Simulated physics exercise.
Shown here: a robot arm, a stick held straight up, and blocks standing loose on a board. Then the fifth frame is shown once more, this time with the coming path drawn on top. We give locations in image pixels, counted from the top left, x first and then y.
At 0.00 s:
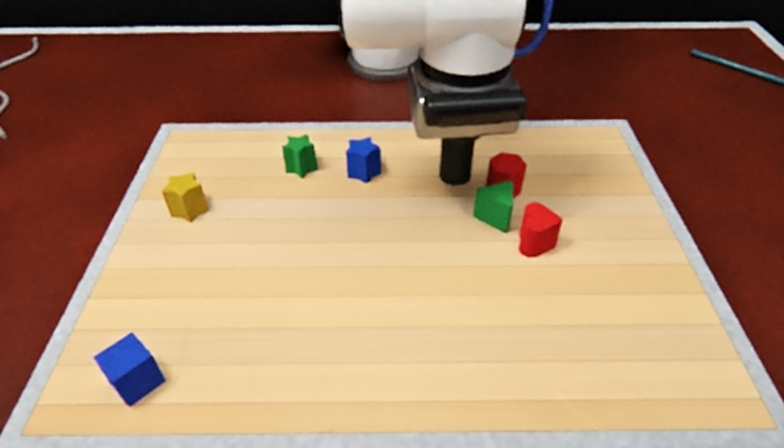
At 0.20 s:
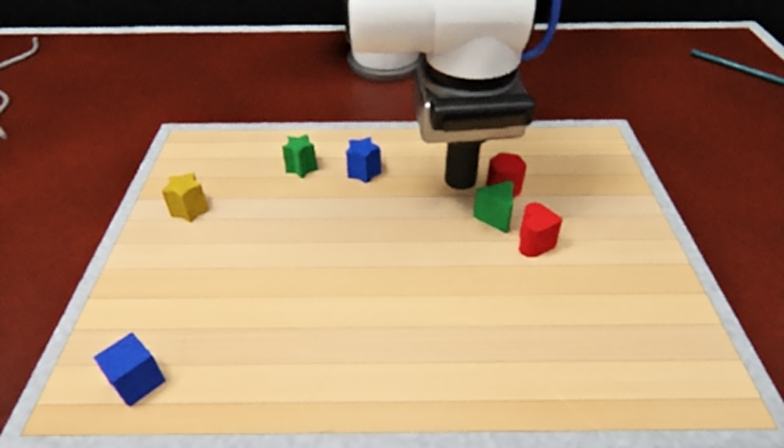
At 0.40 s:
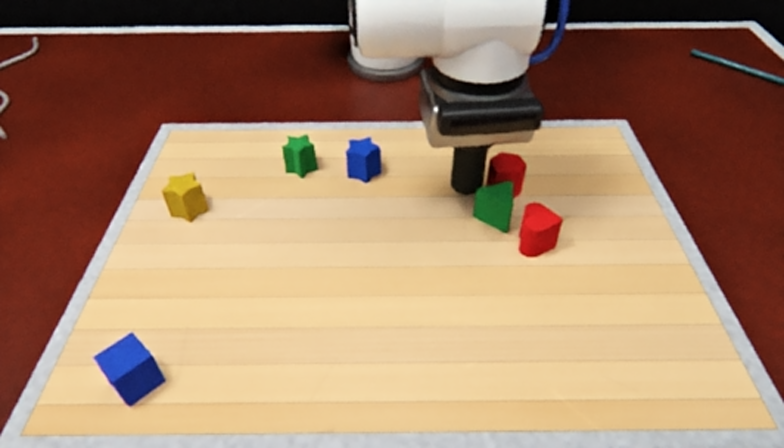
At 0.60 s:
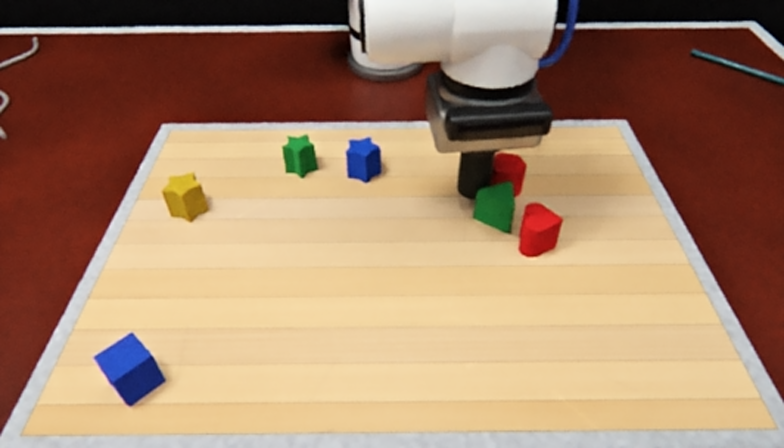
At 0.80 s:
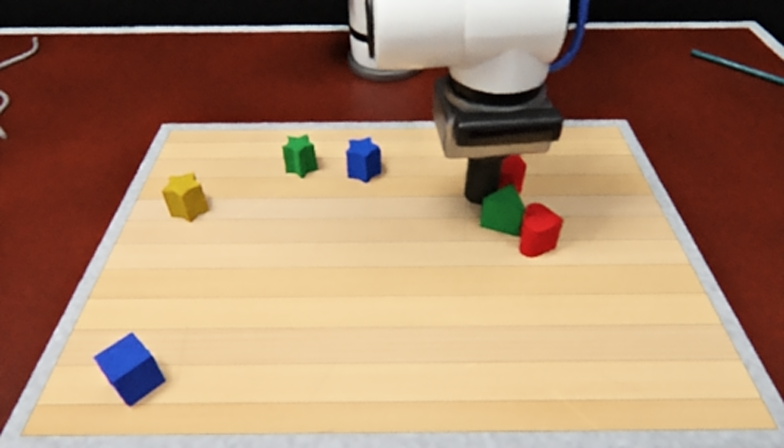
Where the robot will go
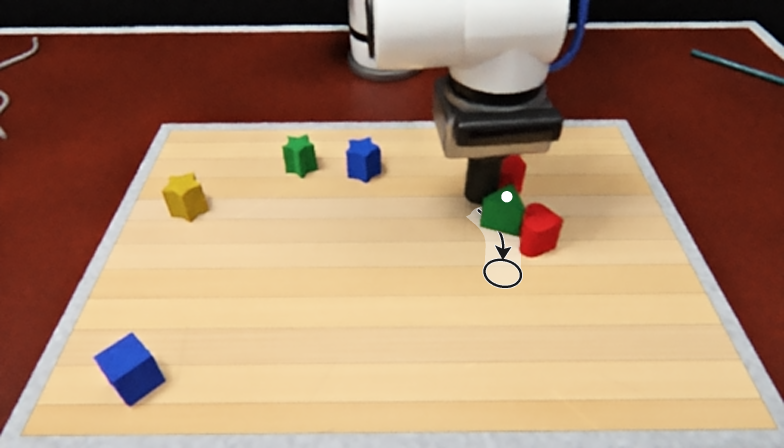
A robot arm moves its stick slightly right and nudges the green block beside red blocks.
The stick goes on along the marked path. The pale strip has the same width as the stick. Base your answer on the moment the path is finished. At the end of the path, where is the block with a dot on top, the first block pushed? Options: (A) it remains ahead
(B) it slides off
(B)
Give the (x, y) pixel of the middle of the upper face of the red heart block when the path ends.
So, by the moment the path ends, you'll find the top centre of the red heart block at (577, 231).
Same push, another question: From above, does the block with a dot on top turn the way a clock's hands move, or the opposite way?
Against the clock.
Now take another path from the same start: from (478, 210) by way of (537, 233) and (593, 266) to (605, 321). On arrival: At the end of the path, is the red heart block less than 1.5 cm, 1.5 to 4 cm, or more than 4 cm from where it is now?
Goes over 4 cm.
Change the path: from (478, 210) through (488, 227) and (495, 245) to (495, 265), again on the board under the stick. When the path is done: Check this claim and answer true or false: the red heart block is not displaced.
The claim does not hold.
The line goes from (478, 210) via (497, 228) and (503, 249), ending at (503, 273); the dot is on the green triangular piece.
On the path given first. Halfway along, stick (505, 223); green triangular piece (537, 223), turned 25° anticlockwise; red heart block (573, 229).
At the end, stick (506, 257); green triangular piece (541, 233), turned 45° anticlockwise; red hexagon unmoved; red heart block (577, 231), turned 25° anticlockwise.
